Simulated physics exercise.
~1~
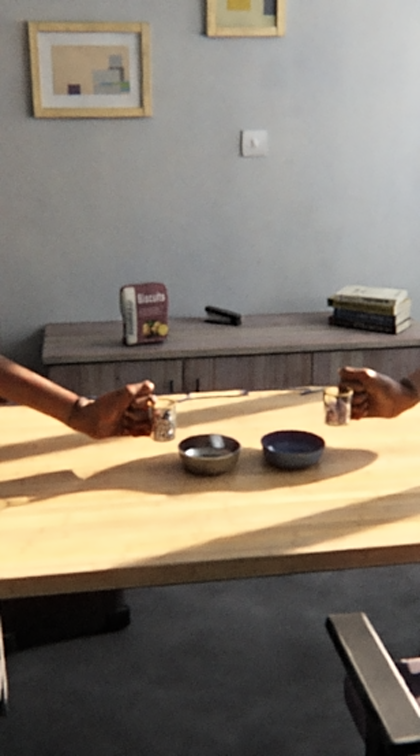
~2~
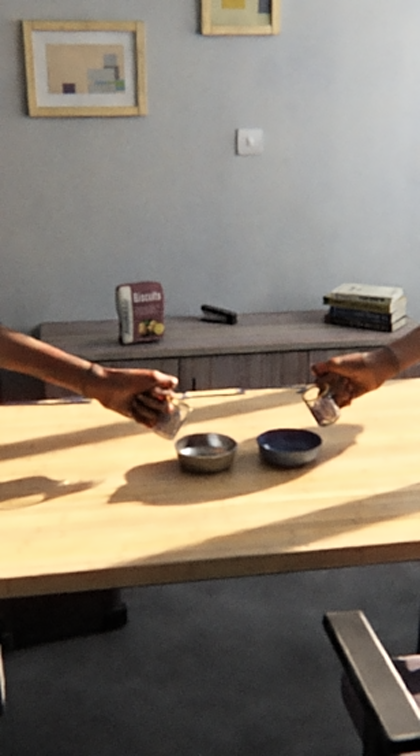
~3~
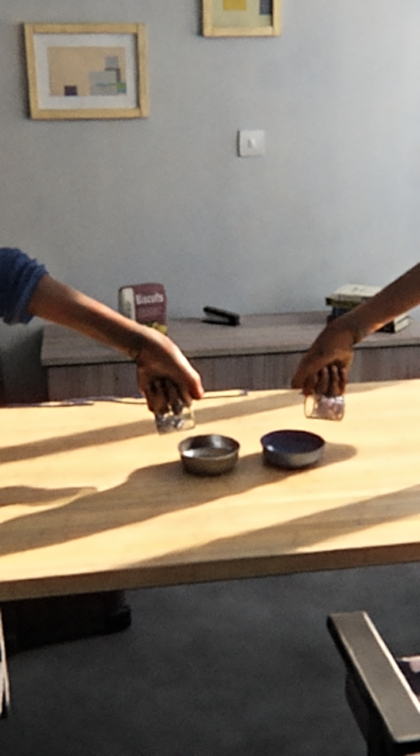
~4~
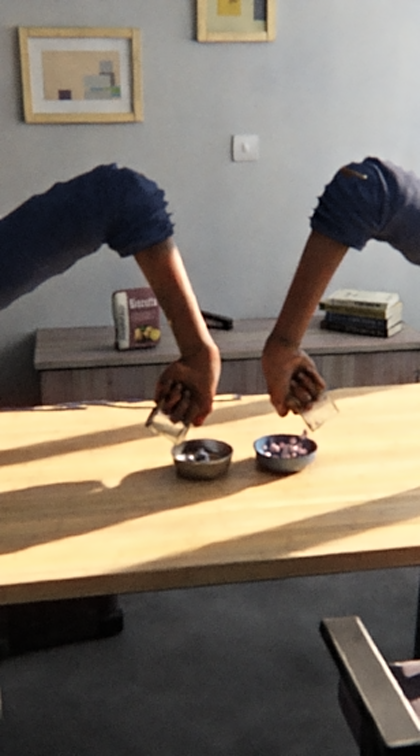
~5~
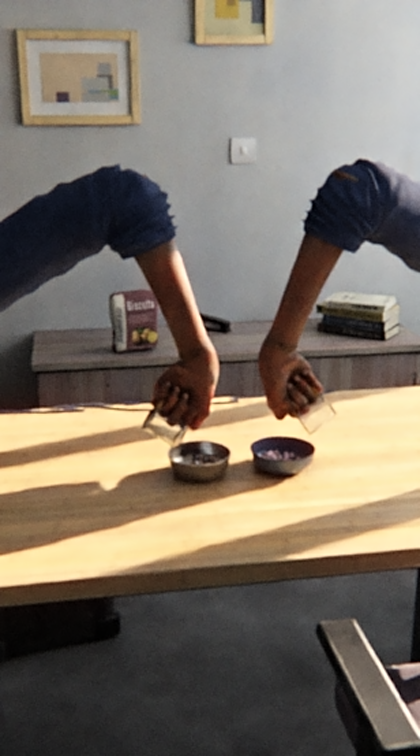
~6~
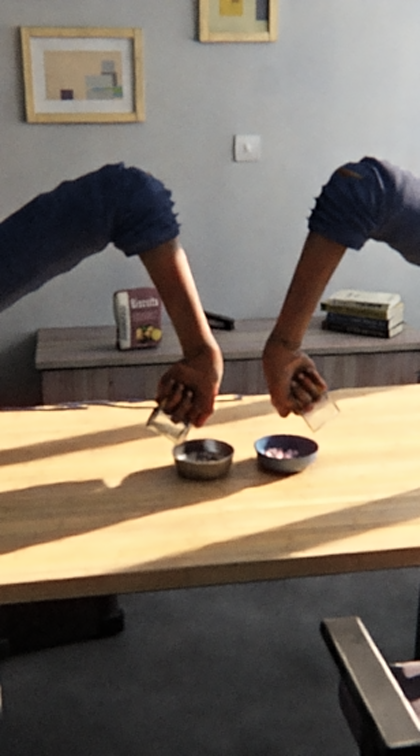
At the start, two hands hold small clear cups of loose, dry bits upright above a wooden table, one on each side of two shallow bowls, a grey one on the left and a dark blue one on the right. Both hands begin to tilt their cups inward. The wrists keep turning until the cups lie on their sides, with the contents still mostly inside. Then the blue-sleeved arms arch up and the cups tip right over, emptying into the bowls. Finally, the hands stay still with the upturned cups, and each bowl holds its whole load, with nothing spilled on the table.
